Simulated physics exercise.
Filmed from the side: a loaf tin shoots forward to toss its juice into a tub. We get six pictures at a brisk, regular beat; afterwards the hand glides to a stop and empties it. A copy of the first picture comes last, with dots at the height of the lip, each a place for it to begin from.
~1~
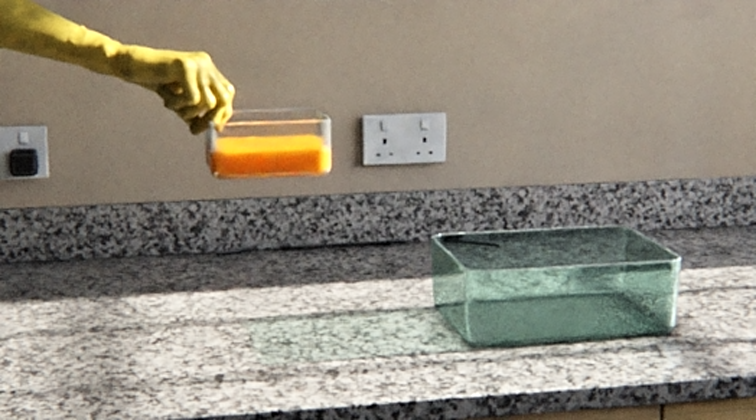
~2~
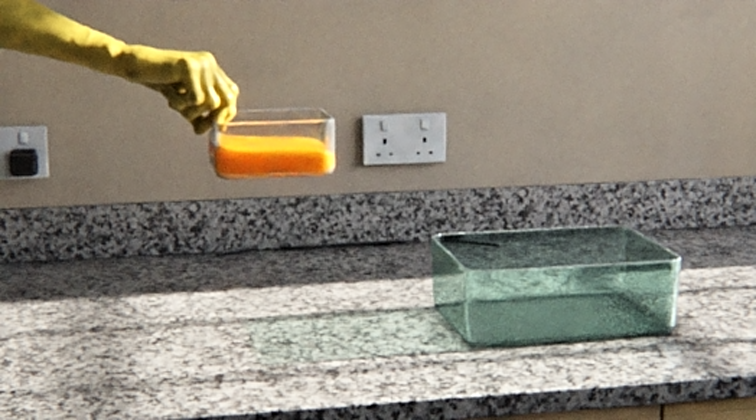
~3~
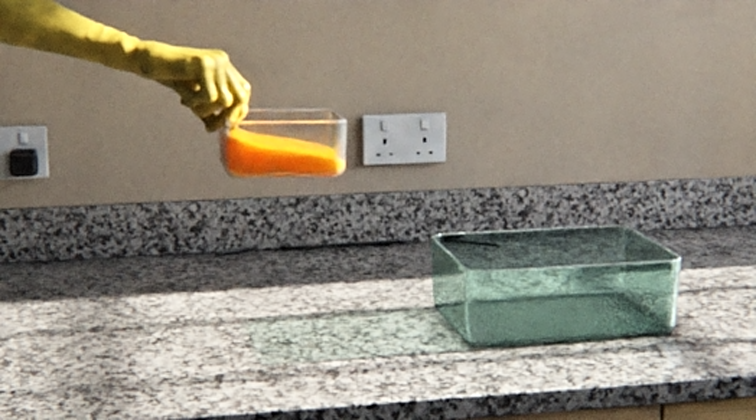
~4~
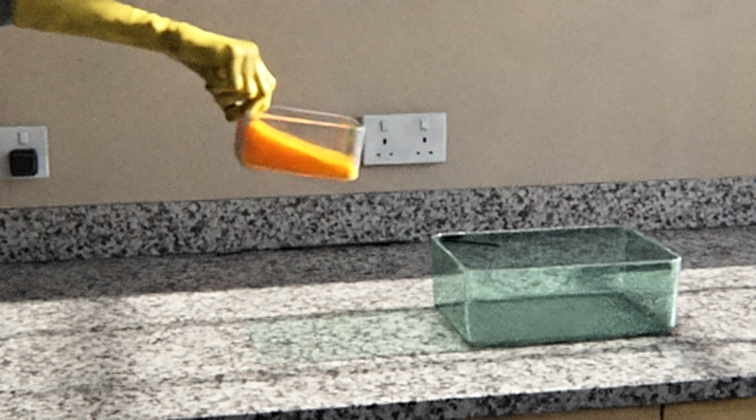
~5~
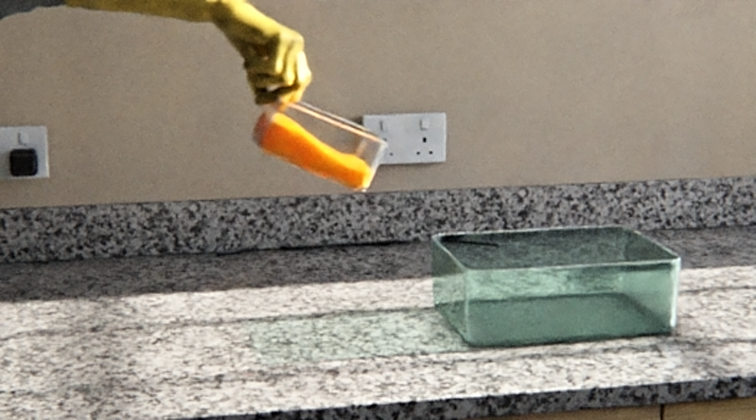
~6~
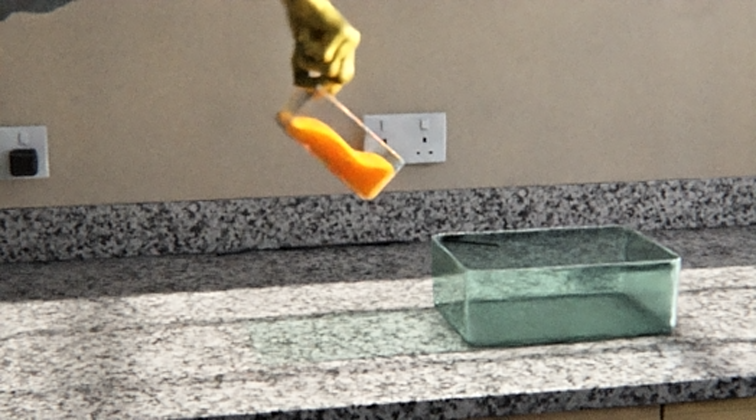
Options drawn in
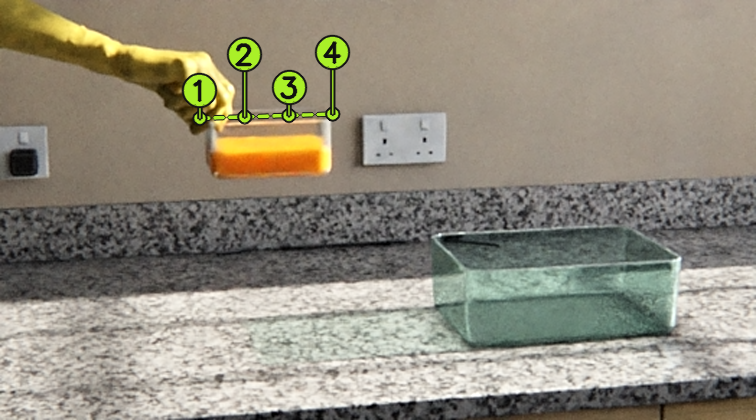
A yellow-gloved hand holds a clear rectangular container of orange liquid at the upper left, seen from the side against a beige wall above a speckled grey counter. A green, see-through tub sits on the counter at the right, with white sockets behind. The hand carries the container rightward, slowly at first, then tilts its right end steeply downward as the liquid sloshes inside; the camera stays still.
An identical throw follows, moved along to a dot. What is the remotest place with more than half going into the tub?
I would pick place 3.
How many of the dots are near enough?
Two.
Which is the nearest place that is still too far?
Place 2.
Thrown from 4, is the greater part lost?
No, that is safe.
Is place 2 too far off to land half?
Yes.
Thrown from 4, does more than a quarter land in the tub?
Yes, it does.
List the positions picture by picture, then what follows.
In the first picture, upright, lip at (322, 114); tub from (465, 346) to (674, 332); nothing has left yet.
In the second picture, upright, lip at (326, 114); nothing has left yet.
In the third picture, upright, lip at (338, 115); nothing has left yet.
In the fourth picture, tipped about 10°, lip at (356, 122); nothing has left yet.
In the fifth picture, tipped about 24°, lip at (378, 137); nothing has left yet.
In the sixth picture, tipped about 42°, lip at (397, 155); nothing has left yet.
In lime, 1 at (199, 118); 2 at (244, 116); 3 at (289, 115); 4 at (332, 114).
With 1, about 0 % lands in the tub, 99 % falls short.
With 2, about 22 % lands in the tub, 75 % falls short and 3 % goes beside or beyond.
With 3, about 69 % lands in the tub, 23 % falls short and 8 % goes beside or beyond.
With 4, about 72 % lands in the tub, 17 % falls short and 11 % goes beside or beyond.
